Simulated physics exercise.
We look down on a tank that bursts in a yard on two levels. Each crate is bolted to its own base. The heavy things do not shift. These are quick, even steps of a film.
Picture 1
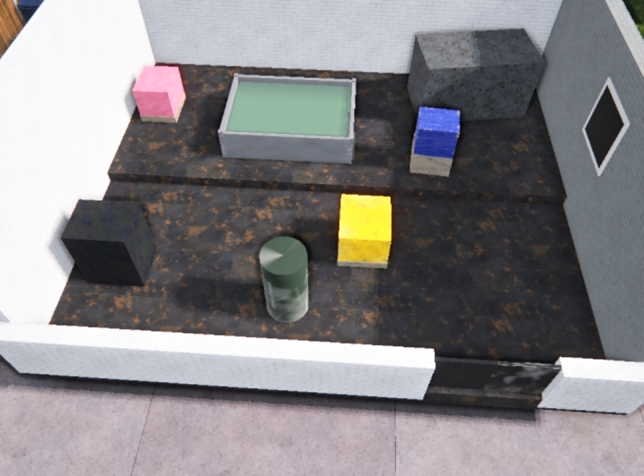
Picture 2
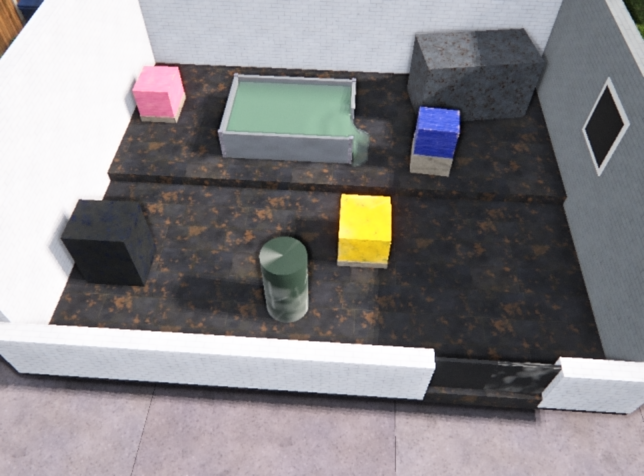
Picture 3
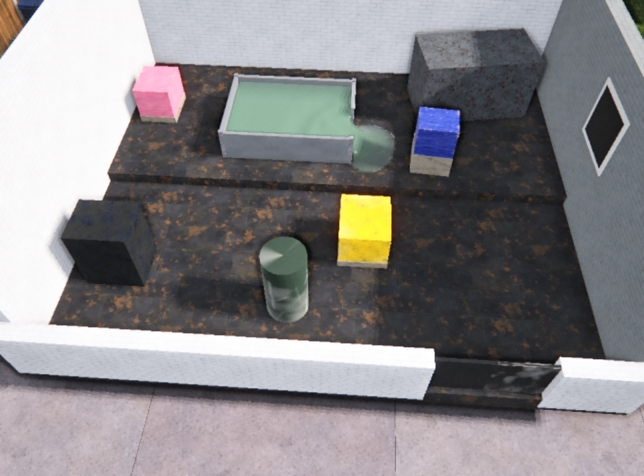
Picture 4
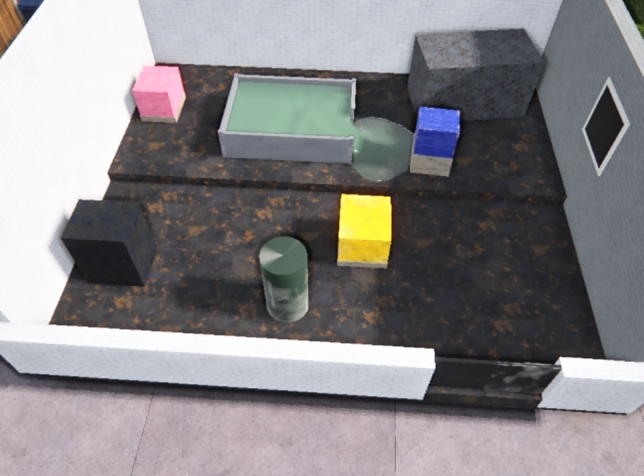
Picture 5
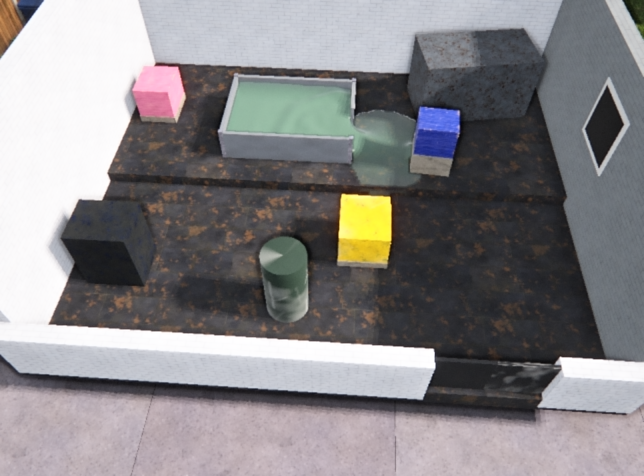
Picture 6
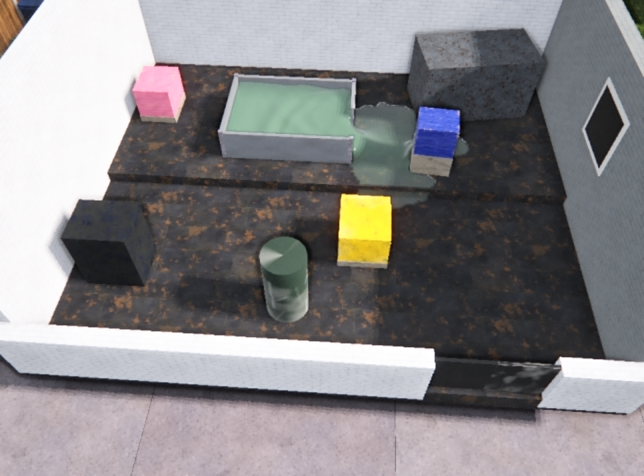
Green water pours from the right side of a gray tank and spreads around a blue block.
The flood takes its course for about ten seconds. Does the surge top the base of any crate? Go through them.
One by one: The pink crate stays dry; the yellow crate stays dry; the blue crate stays dry.
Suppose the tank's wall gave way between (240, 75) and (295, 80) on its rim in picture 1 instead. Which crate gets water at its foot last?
It is the yellow-painted one.
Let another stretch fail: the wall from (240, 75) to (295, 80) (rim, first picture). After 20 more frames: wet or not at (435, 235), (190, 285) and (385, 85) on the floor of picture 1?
In turn: Clear, no water, flooded.
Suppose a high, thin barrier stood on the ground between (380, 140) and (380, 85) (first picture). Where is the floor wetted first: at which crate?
First comes the blue crate.
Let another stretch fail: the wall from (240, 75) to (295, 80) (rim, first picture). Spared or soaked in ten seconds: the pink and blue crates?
In short: Pink crate is soaked, blue crate stays dry.
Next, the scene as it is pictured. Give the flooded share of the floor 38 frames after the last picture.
I make it 55 per cent.
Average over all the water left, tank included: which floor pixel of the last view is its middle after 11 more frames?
Close to (337, 140).
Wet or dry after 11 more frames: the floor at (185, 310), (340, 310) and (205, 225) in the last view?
As listed: Free of water, not flooded, no water.
A moment on, water covers 10 % of the floor; the pink crate not reached, the yellow crate water round its plinth, the blue crate water round its plinth.
Next, water covers 25 % of the floor; the pink crate not reached, the yellow crate water round its plinth, the blue crate water round its plinth.
Then, water covers 40 % of the floor; the pink crate not reached, the yellow crate water round its plinth, the blue crate water round its plinth.
Later, water covers 55 % of the floor; the pink crate not reached, the yellow crate water round its plinth, the blue crate water round its plinth.
In the end, water covers 70 % of the floor; the pink crate stayed above the water, the yellow crate stayed above the water, the blue crate stayed above the water.
